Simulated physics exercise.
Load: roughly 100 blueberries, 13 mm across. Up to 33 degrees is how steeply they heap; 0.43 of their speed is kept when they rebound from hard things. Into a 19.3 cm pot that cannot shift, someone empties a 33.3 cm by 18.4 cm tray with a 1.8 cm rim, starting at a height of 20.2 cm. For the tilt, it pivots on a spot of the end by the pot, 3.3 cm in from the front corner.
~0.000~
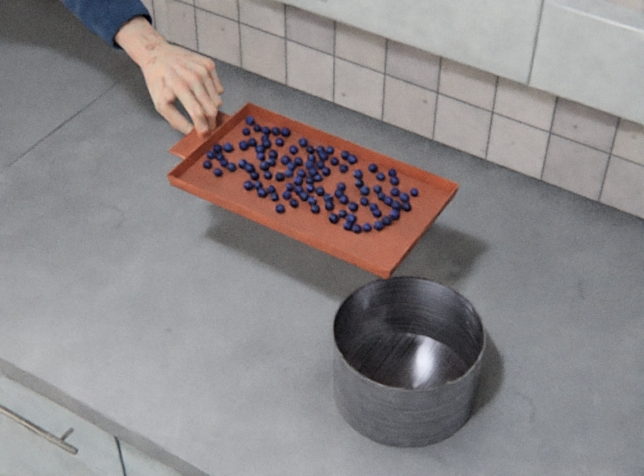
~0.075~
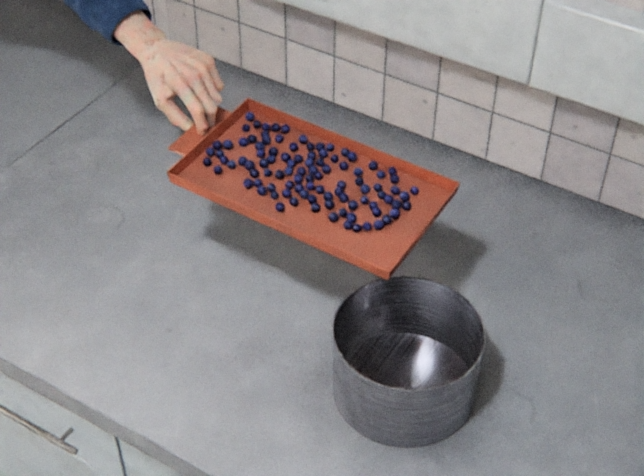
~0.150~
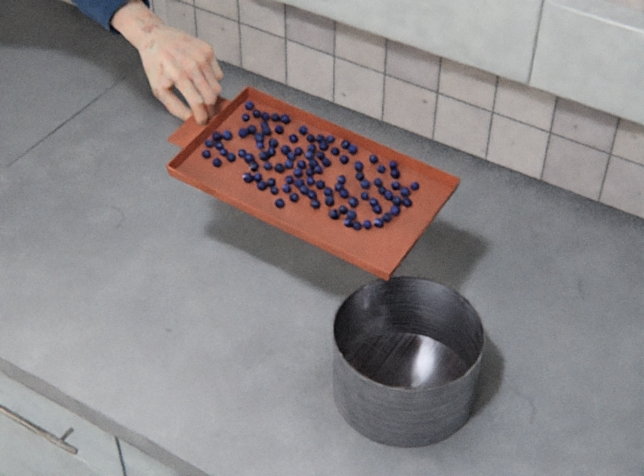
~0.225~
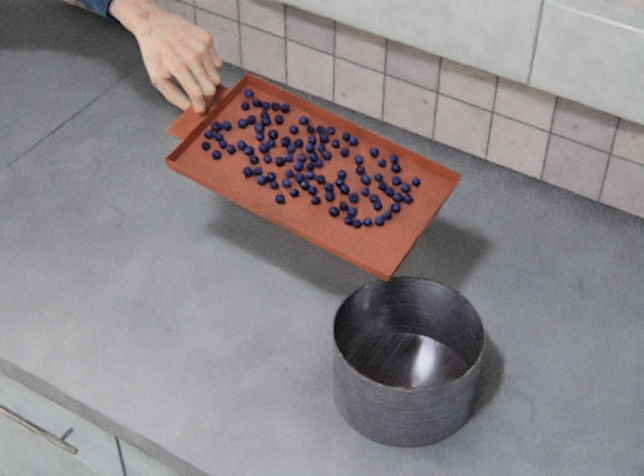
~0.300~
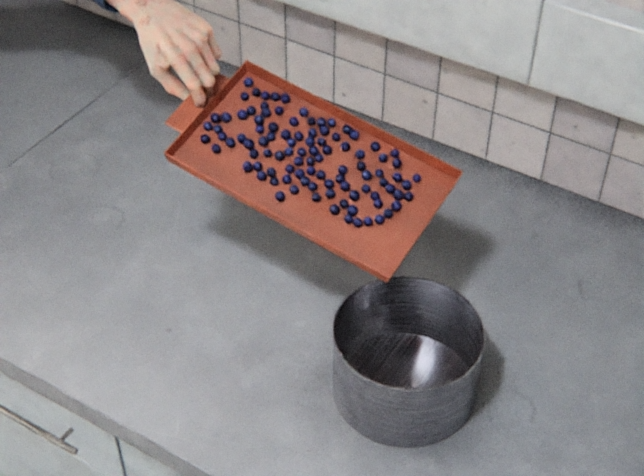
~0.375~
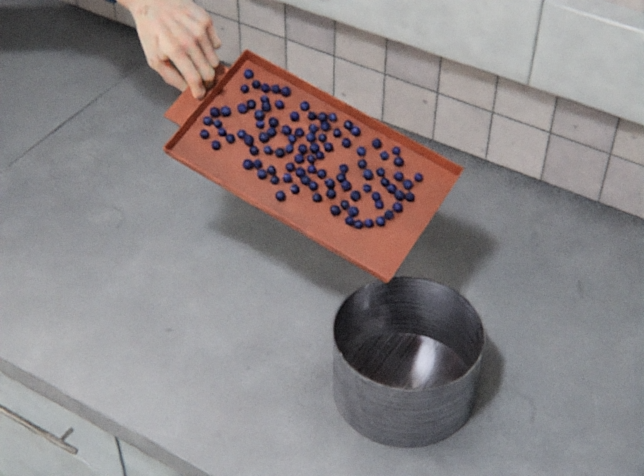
A hand tilts an orange-brown tray of blueberries, raising its left end above the counter.
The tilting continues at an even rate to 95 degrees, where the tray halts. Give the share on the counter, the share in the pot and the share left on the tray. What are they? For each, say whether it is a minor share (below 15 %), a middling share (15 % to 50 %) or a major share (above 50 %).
In the end counter: I'd expect a modest amount. Pot: I'd expect the greater amount. Left on the tray: I'd expect little or nothing.
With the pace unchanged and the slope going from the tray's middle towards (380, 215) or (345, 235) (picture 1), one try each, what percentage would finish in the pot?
I'd put it at roughly 35 per cent for the first tilt and roughly 100 per cent for the second.
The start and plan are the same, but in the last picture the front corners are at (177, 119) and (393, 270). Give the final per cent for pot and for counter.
Final per cent - pot 35, counter 65.
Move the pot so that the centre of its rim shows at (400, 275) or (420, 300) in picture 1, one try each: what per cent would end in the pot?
About 0 and 25 per cent.
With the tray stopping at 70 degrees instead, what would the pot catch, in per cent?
Roughly 0 %.
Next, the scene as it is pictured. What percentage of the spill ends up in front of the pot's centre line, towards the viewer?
Some 100 per cent.
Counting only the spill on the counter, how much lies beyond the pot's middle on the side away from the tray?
I'd put it at close to 10 per cent.
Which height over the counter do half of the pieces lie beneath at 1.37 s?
Some 26 cm above the counter.
After 0.97 s, tilt 55 degrees; the tray holds 100 %, the pot 0 %.
After 1.37 s, tilt 79 degrees; the tray holds 95 %, the pot 0 %.
After 1.85 s, tilt 95 degrees; the tray holds 25 %, the pot 25 %.
By 3.0 s all is still; counter 35 %, pot 55 %, tray 5 %.
